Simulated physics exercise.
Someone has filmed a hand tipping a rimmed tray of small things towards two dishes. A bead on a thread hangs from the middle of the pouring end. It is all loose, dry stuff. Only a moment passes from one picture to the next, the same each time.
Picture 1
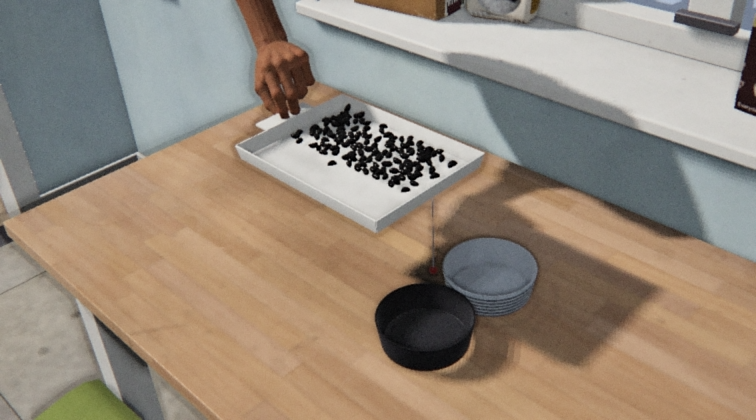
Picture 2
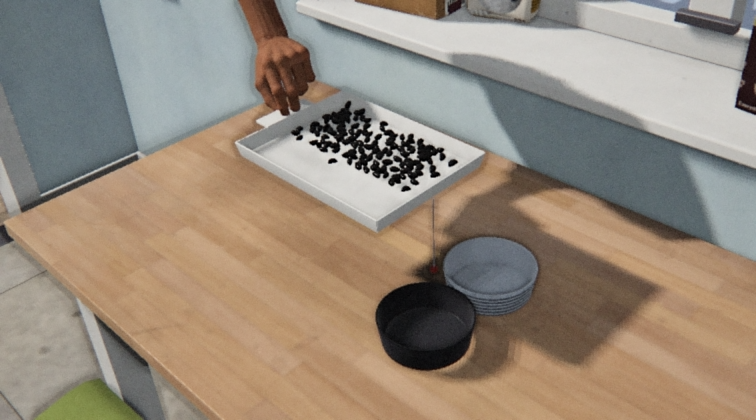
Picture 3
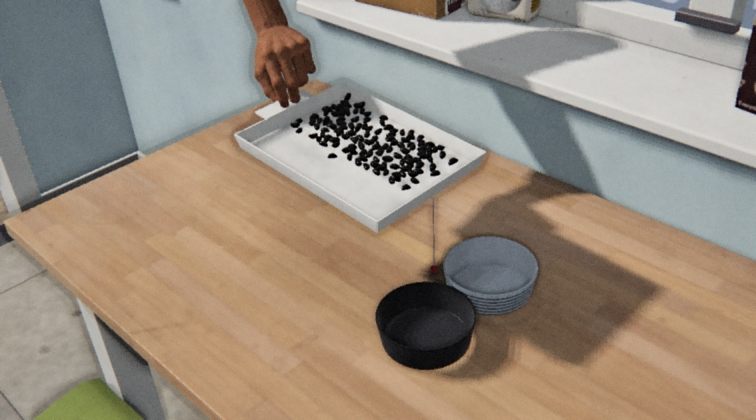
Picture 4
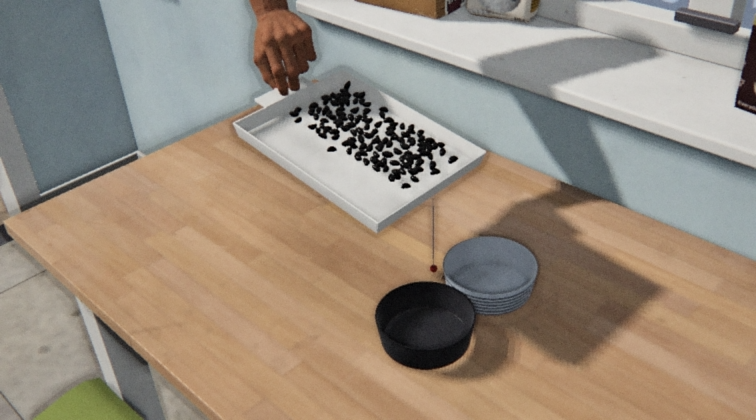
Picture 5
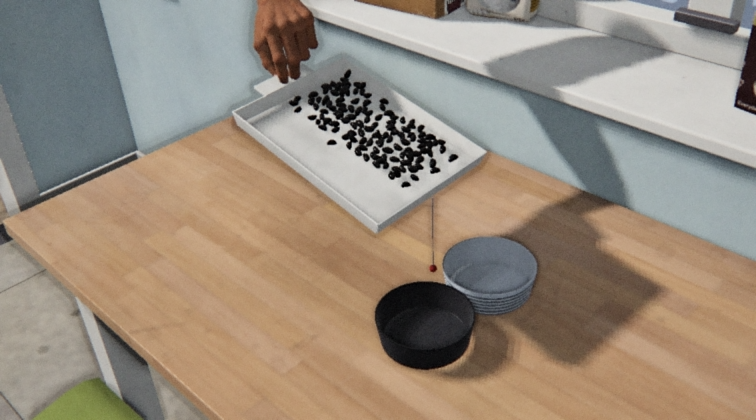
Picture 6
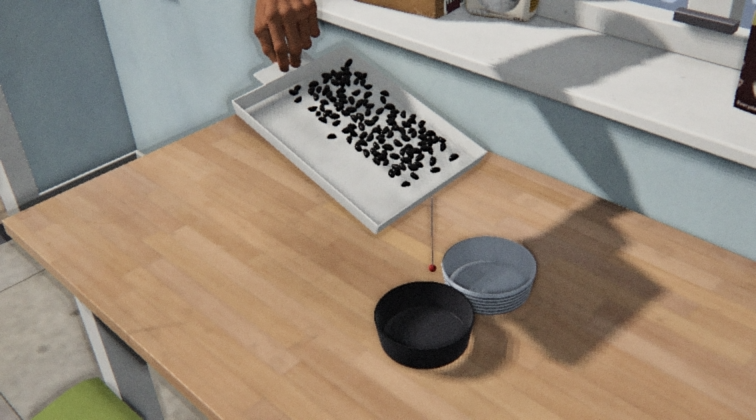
On a wooden worktop beneath a windowsill, a white rimmed tray of black beans lies nearly level near a black dish and a grey one, a small red bead hanging on a thread at its near end. A hand gradually raises the far end, steepening the tray, while the beans barely shift.
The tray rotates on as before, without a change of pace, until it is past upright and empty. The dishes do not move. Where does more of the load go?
The left-hand dish gets more.
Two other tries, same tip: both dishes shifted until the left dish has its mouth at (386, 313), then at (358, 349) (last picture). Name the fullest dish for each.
At the first place the left-hand dish, at the second the right one.
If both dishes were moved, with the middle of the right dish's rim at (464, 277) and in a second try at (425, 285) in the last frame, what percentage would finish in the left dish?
In turn 40 and 10 in a hundred.
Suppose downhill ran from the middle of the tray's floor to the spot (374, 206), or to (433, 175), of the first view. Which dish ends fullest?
First the left one, then right.
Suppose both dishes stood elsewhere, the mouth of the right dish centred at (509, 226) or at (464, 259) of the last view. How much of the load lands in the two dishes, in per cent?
In turn 20 and 50 in a hundred.
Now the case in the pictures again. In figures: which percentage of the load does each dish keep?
The left dish has 70 per cent, the right dish has 20.
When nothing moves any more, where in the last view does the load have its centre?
Near (435, 336).
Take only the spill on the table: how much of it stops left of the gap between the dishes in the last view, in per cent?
About 40 per cent.
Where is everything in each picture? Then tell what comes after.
The first picture shows corners of the pouring end (376, 218) and (479, 153), level; middle of the load (368, 149), black beans; left dish (463, 349); right dish (527, 296); bead on its thread (433, 270).
The second picture shows corners of the pouring end (377, 218) and (480, 152), level; middle of the load (369, 147).
The third picture shows corners of the pouring end (377, 218) and (481, 152), tipped barely, lowest at the left corner; middle of the load (369, 142).
The fourth picture shows corners of the pouring end (378, 219) and (481, 152), tipped a little, lowest at the left corner; middle of the load (369, 136).
The fifth picture shows corners of the pouring end (378, 221) and (482, 151), tipped a little, lowest at the left corner; middle of the load (369, 130).
The sixth picture shows corners of the pouring end (378, 222) and (482, 151), tipped clearly, lowest at the left corner; middle of the load (369, 123); left dish (462, 347); right dish (526, 294).
Just after the last frame, tray tipped steeply; almost all on the tray; just a few in the air.
A moment on, tray tipped past a quarter turn; roughly half on the tray; roughly a quarter in the left dish; just a few in the right dish; about a tenth outside both; about a tenth in the air.
Further on, tray tipped past a quarter turn; roughly two thirds in the left dish; roughly a quarter in the right dish; about a tenth outside both.
When it is over, tray tipped past a quarter turn; roughly two thirds in the left dish; roughly a quarter in the right dish; about a tenth outside both.
